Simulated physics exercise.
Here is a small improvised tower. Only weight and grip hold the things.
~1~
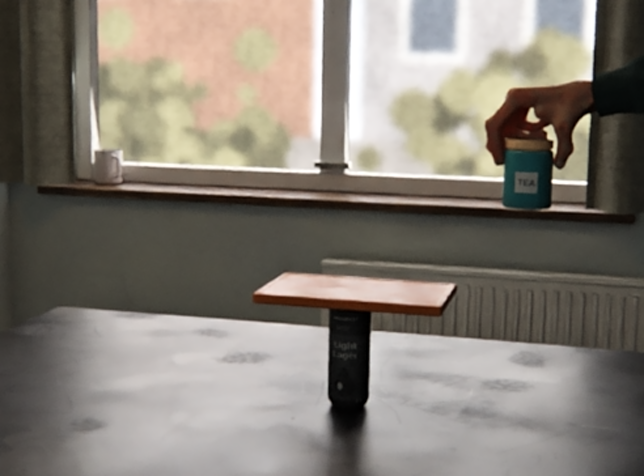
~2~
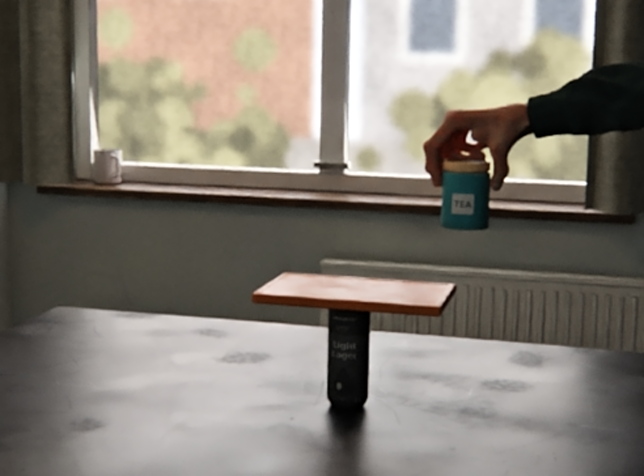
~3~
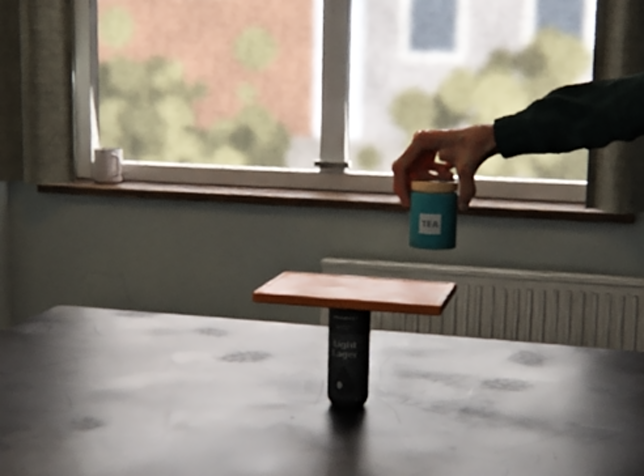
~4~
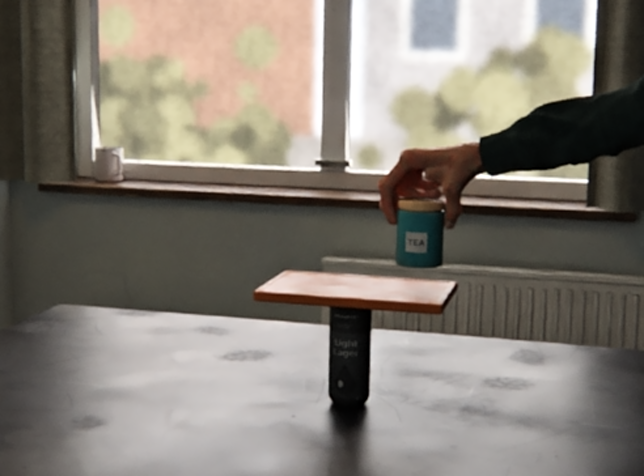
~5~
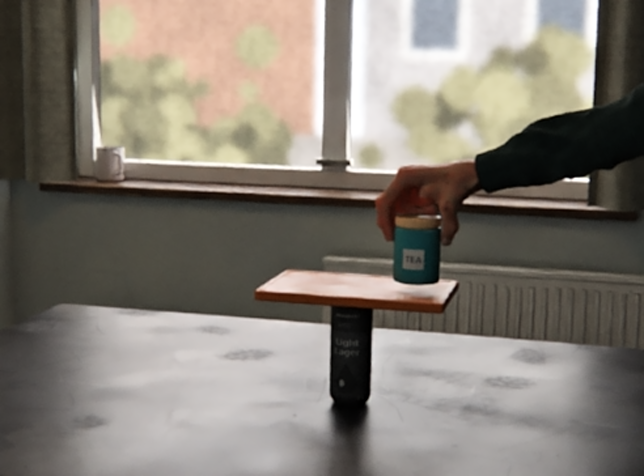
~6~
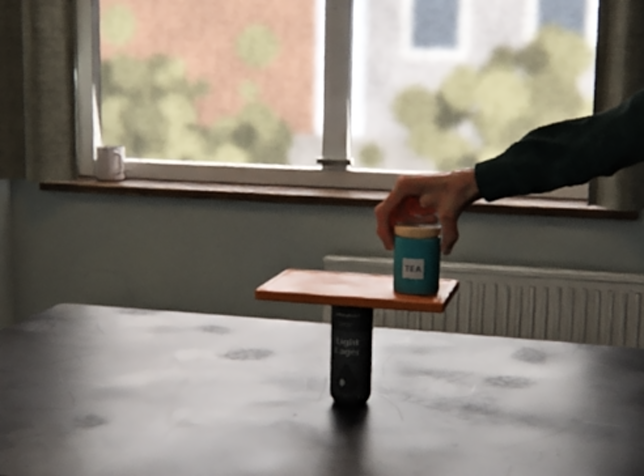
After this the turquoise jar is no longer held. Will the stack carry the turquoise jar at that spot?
In the end the stack gives way.
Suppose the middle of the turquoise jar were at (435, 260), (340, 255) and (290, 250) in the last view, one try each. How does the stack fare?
First, it comes apart; second, it holds; third, it gives way.
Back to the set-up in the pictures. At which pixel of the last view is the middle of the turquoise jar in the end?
Around (467, 395).
Then, 0.30 s on from there, turquoise jar now fallen; orange lid turned 51° from how it was put.
Then, 0.50 s on from there, orange lid now fallen.
Then, 0.70 s on from there, things are still on the move.
In the end, fallen, turquoise jar and orange lid; grey can unmoved. At the end, from the last picture's camera, turquoise jar near (467, 394). The stack loses its balance.
